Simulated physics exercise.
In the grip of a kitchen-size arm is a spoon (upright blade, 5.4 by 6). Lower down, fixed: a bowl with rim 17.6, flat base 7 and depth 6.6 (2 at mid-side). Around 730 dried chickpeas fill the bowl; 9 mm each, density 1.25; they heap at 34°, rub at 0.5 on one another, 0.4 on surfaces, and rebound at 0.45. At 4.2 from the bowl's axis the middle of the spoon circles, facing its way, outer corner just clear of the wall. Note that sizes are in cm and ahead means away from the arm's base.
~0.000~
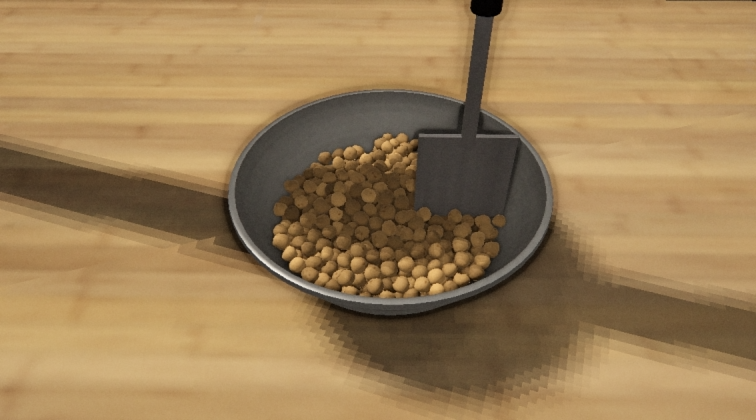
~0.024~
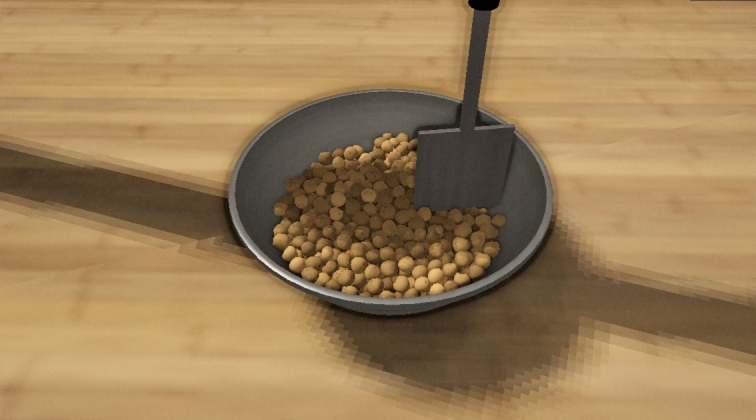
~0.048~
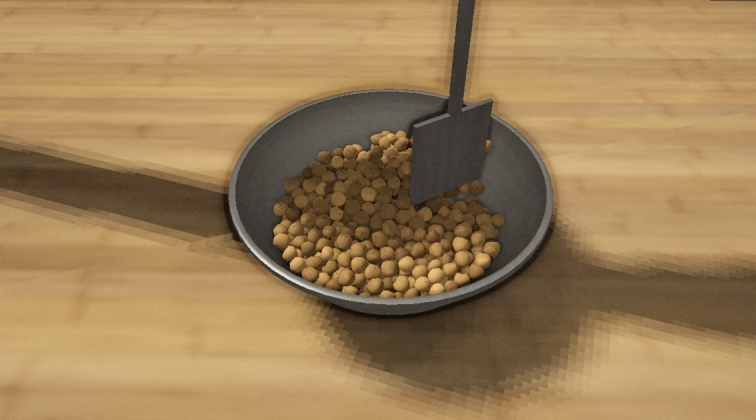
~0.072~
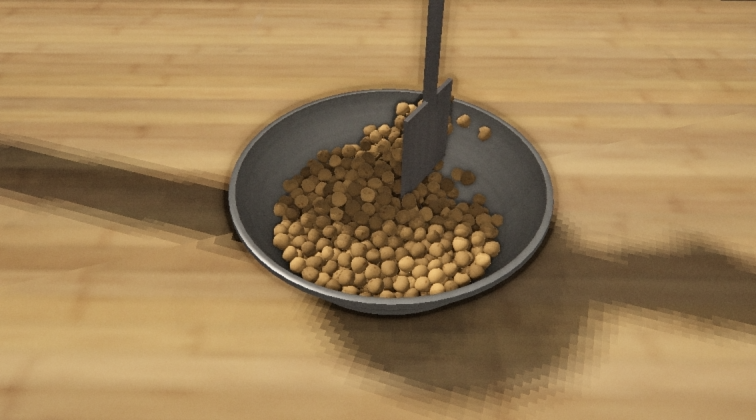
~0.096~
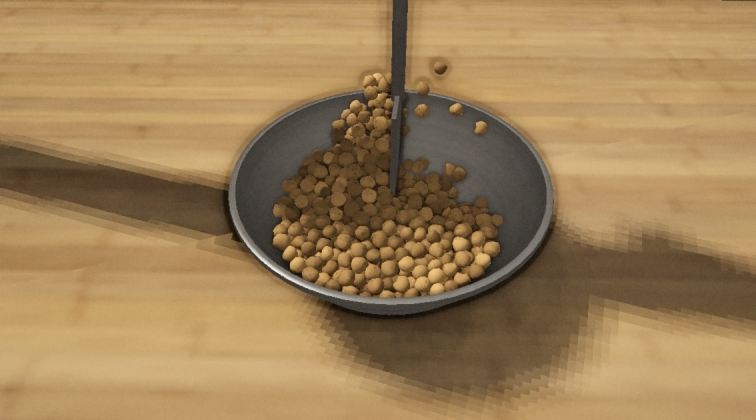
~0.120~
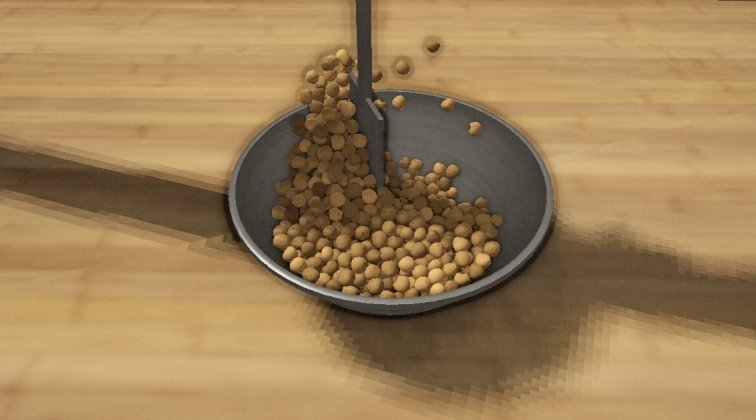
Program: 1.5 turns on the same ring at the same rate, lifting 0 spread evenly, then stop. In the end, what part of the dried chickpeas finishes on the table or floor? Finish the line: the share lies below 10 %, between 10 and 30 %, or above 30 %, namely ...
... above 30 %.
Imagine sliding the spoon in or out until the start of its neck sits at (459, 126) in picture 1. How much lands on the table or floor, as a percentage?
It comes to around 50 percent.
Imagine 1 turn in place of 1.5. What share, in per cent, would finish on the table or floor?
In that case some 30 per cent.
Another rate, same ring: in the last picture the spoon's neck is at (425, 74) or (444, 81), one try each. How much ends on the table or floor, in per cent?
First try: About 25 %; second try: About 15 %.
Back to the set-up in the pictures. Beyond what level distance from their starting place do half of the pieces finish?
Around 5 cm.
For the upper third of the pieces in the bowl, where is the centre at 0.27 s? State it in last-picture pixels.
Look near (426, 252) for its middle.
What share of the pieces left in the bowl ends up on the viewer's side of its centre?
About 55 %.
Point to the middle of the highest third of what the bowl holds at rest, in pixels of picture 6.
Roughly pixel (368, 239).
After 0.27 s, 274° round, highest piece 14 above the table; 618 in the bowl, 13 on the table or floor, 99 in flight or on the tool.
After 0.41 s, 76° round, highest piece 11 above the table; 502 in the bowl, 119 on the table or floor, 109 in flight or on the tool.
After 0.68 s, 180° round, highest piece 7 above the table; 441 in the bowl, 286 on the table or floor, 3 in flight or on the tool.
After 1.38 s, 180° round, highest piece 5 above the table; 441 in the bowl, 289 on the table or floor.
At rest, 441 in the bowl, 289 on the table or floor. That is 40 % on the table or floor.
